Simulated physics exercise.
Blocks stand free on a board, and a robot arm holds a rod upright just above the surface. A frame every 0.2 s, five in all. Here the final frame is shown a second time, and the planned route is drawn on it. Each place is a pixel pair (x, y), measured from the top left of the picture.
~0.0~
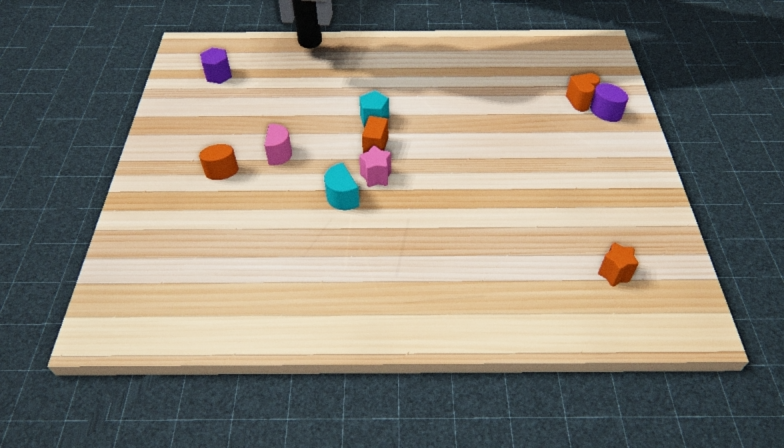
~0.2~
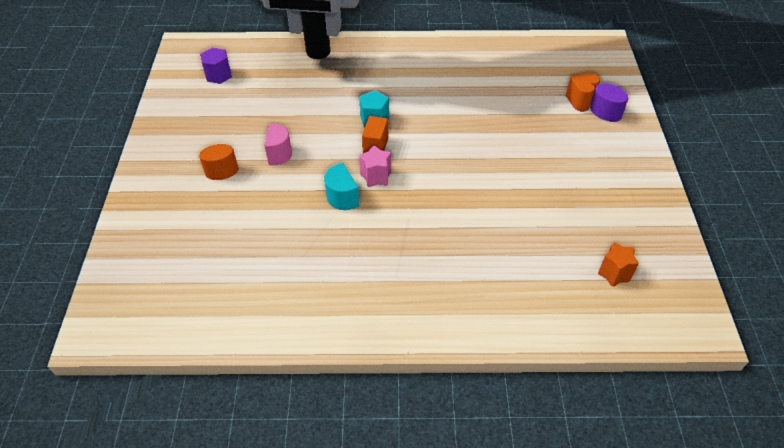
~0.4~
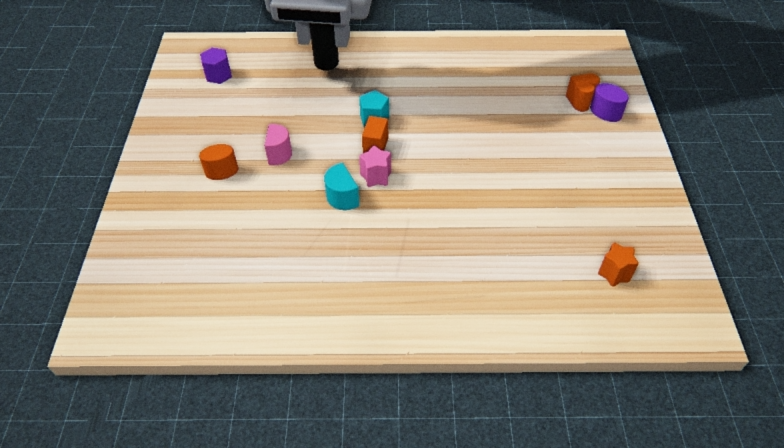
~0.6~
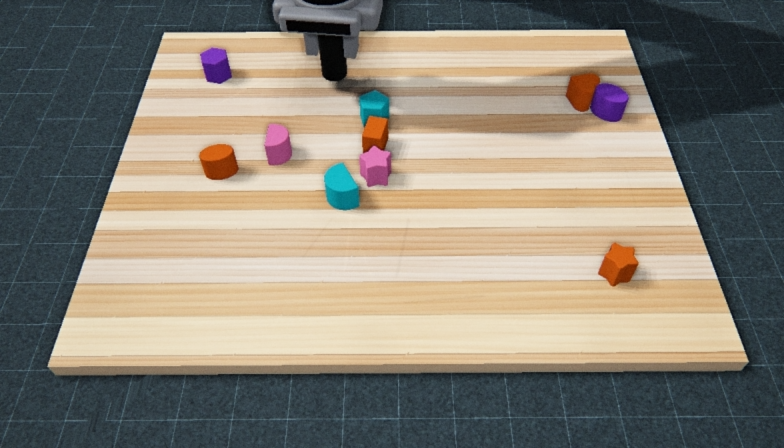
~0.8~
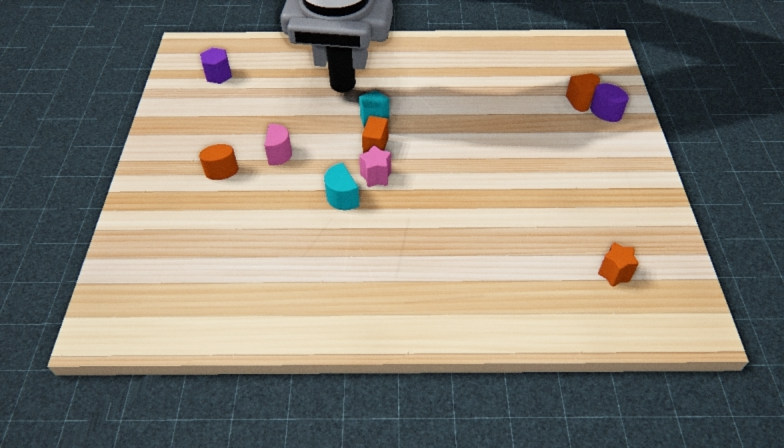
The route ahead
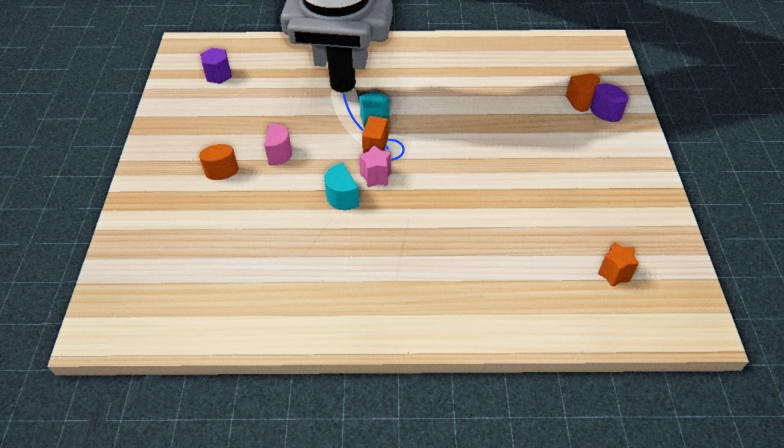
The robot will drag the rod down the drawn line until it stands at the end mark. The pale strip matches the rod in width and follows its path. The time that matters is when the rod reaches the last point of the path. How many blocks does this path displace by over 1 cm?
I expect two blocks to move.
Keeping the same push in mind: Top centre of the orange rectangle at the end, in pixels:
Most likely (399, 147).
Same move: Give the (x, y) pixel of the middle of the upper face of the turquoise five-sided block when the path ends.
It ends at (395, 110).
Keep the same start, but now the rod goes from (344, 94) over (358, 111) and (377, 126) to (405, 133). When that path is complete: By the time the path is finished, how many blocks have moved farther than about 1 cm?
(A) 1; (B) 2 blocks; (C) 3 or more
Option A.
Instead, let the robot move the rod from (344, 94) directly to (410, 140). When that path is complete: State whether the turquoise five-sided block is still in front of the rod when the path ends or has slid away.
Once the path is finished, the turquoise five-sided block still sits ahead of the rod.
The line goes from (344, 94) by way of (351, 114) and (366, 133) to (390, 150).
What follows on the original path. One third of the way, rod at (351, 106); turquoise five-sided block at (377, 102), turned 10° anticlockwise.
Two thirds of the way, rod at (367, 125); turquoise five-sided block at (392, 108), turned 85° anticlockwise; orange rectangle at (379, 131), turned 20° clockwise.
At the end, rod at (389, 141); turquoise D-shaped block unmoved; turquoise five-sided block at (397, 109), turned 105° anticlockwise; orange rectangle at (399, 147), turned 70° clockwise; pink star block at (376, 161), turned 15° clockwise.
